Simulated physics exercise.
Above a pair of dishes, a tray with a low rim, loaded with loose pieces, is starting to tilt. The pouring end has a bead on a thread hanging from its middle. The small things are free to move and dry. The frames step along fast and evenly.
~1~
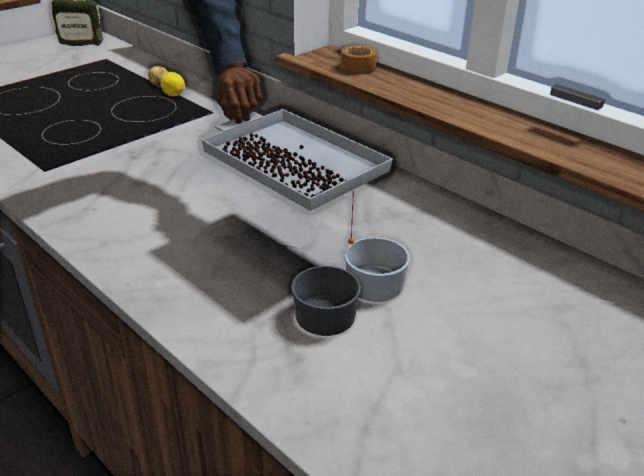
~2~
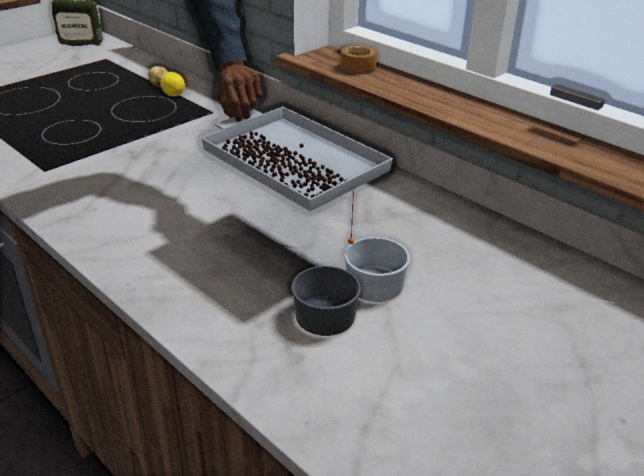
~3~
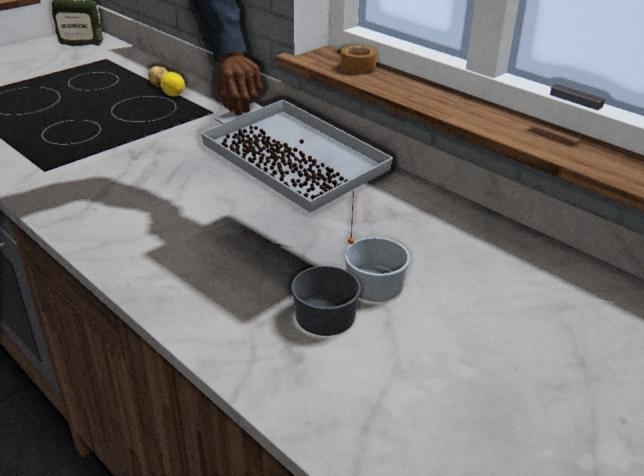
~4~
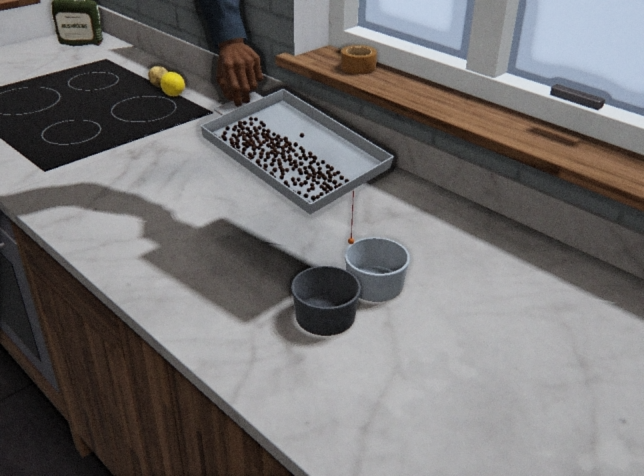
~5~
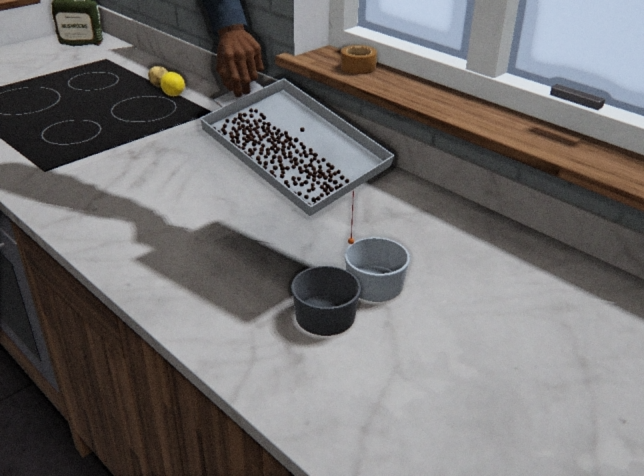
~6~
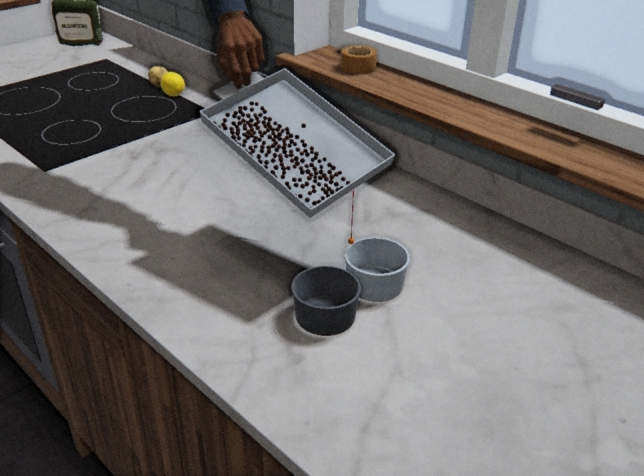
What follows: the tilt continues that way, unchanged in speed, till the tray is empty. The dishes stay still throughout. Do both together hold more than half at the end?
The dishes collect the majority.
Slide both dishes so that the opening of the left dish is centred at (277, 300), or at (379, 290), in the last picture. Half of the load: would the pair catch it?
In order, they'd catch a major share, and next a minor share.
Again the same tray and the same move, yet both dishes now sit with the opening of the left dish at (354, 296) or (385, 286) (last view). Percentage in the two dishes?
It comes to roughly 10 per cent in one try and roughly 0 per cent in the next.
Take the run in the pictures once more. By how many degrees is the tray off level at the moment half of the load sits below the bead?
It is at around 110 degrees.
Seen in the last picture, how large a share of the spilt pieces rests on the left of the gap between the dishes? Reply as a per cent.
That's about 80 per cent of the spill.
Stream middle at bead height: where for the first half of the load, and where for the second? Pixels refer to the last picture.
Earlier portion about (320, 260); later portion about (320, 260).
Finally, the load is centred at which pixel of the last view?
Once nothing moves, the middle sits near (326, 310).
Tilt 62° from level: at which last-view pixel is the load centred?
Close to (305, 180).
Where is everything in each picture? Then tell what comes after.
The first frame shows corners of the pouring end near (310, 198) and (390, 159), level; middle of the load near (276, 164), allspice berries; left dish near (349, 314); right dish near (400, 281); bead on its thread near (351, 241).
The second frame shows corners of the pouring end near (310, 198) and (391, 158), level; middle of the load near (276, 163).
The third frame shows corners of the pouring end near (311, 200) and (391, 158), tipped barely, lowest at the left corner; middle of the load near (276, 160).
The fourth frame shows corners of the pouring end near (311, 203) and (392, 156), tipped a little, lowest at the left corner; middle of the load near (276, 155).
The fifth frame shows corners of the pouring end near (311, 205) and (392, 155), tipped a little, lowest at the left corner; middle of the load near (276, 152).
The sixth frame shows corners of the pouring end near (311, 208) and (393, 155), tipped clearly, lowest at the left corner; middle of the load near (277, 150), near half on the move; left dish near (349, 314); right dish near (400, 281).
Shortly afterwards, tray tipped steeply; all but a few on the tray; only a few in the air.
Next, tray tipped right over; all but a few on the tray; only a few in the left dish; only a few outside both; only a few in the air.
Some moments later, tray tipped past a quarter turn; the bulk in the left dish; only a few in the right dish; near a quarter outside both.
In the end, tray tipped past a quarter turn; the bulk in the left dish; only a few in the right dish; near a quarter outside both.
